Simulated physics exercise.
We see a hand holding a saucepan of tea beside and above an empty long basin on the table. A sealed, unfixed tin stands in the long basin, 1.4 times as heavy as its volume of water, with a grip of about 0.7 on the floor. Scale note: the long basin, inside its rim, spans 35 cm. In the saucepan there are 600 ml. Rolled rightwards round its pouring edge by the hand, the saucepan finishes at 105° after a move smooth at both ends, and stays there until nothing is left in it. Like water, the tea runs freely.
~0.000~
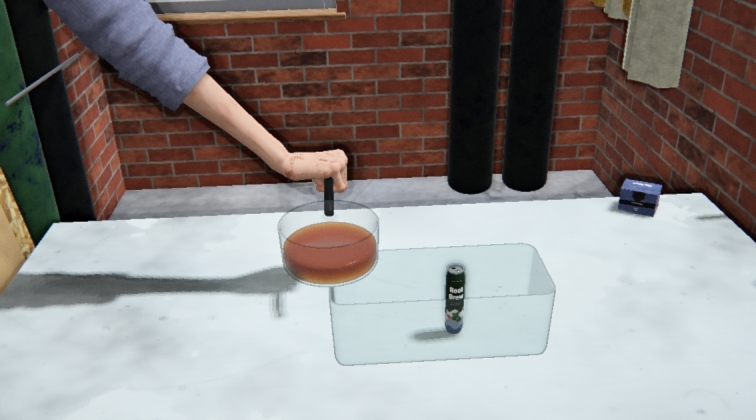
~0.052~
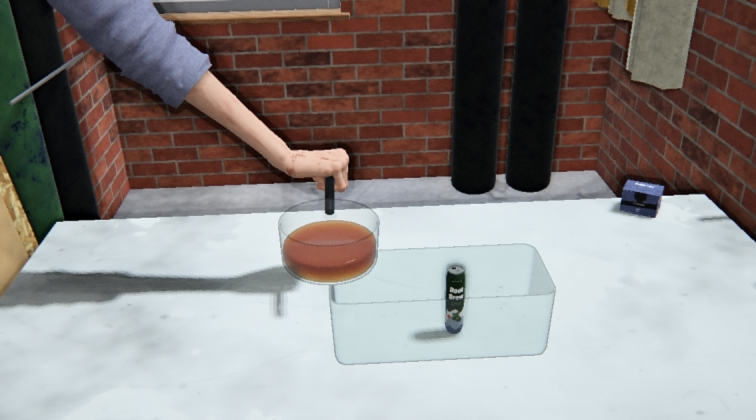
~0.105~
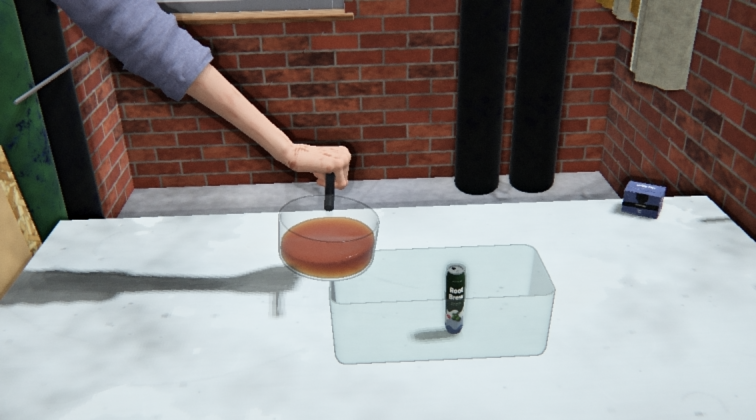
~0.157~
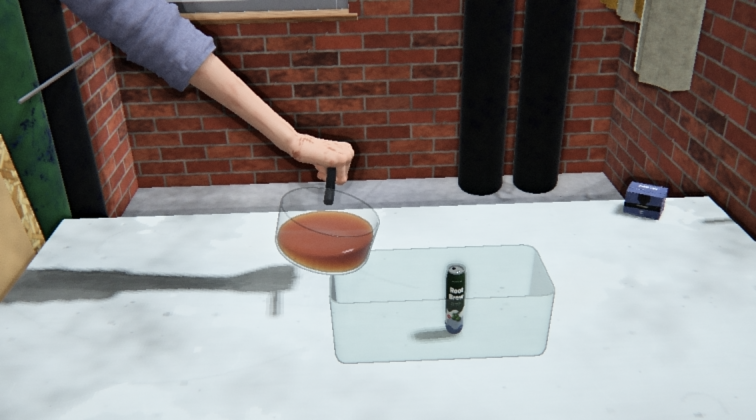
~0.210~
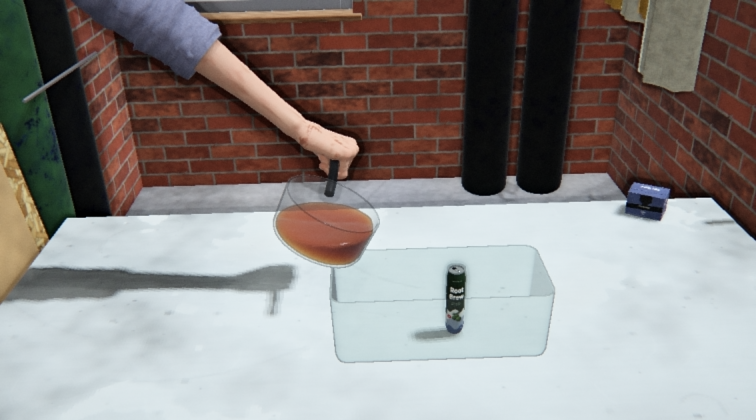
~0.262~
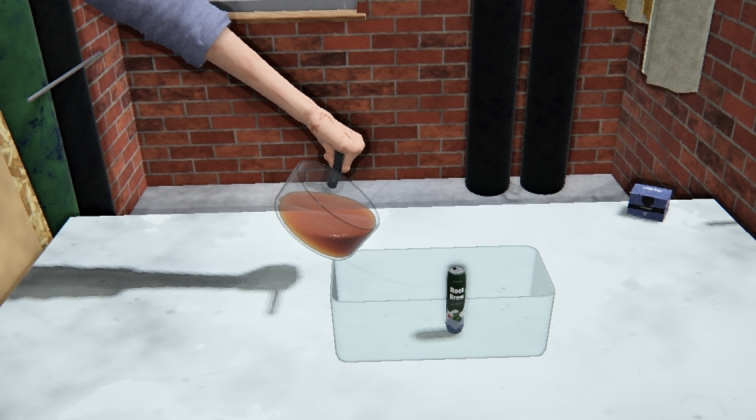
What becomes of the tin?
It comes down.
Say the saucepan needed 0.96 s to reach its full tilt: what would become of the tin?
In that case the tin stays vertical.
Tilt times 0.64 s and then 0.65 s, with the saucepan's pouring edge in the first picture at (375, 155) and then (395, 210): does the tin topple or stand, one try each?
Trial 1 - tin stays standing; trial 2 - tin stays standing.
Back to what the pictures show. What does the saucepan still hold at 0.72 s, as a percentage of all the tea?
I reckon near 5 per cent still sits there.
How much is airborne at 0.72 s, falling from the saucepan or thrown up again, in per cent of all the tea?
About 10 per cent.
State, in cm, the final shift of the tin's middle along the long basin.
About 8.0 cm.
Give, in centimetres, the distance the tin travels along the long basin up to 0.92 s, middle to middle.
Estimate: Around 8 cm.
Then, 0.52 s in, the tilt is 97° and 35 per cent is still to pour; the tin stands where it began.
Then, 0.72 s in, the tilt is 105° and 5 per cent is still to pour; the tin leans 16°.
Then, 0.92 s in, the tilt is 105° and 0 per cent is still to pour; the tin lies on its side.
Then, 1.14 s in, the tilt is 105° and 0 per cent is still to pour; the tin lies on its side.
Finally, the tin lies on its side.
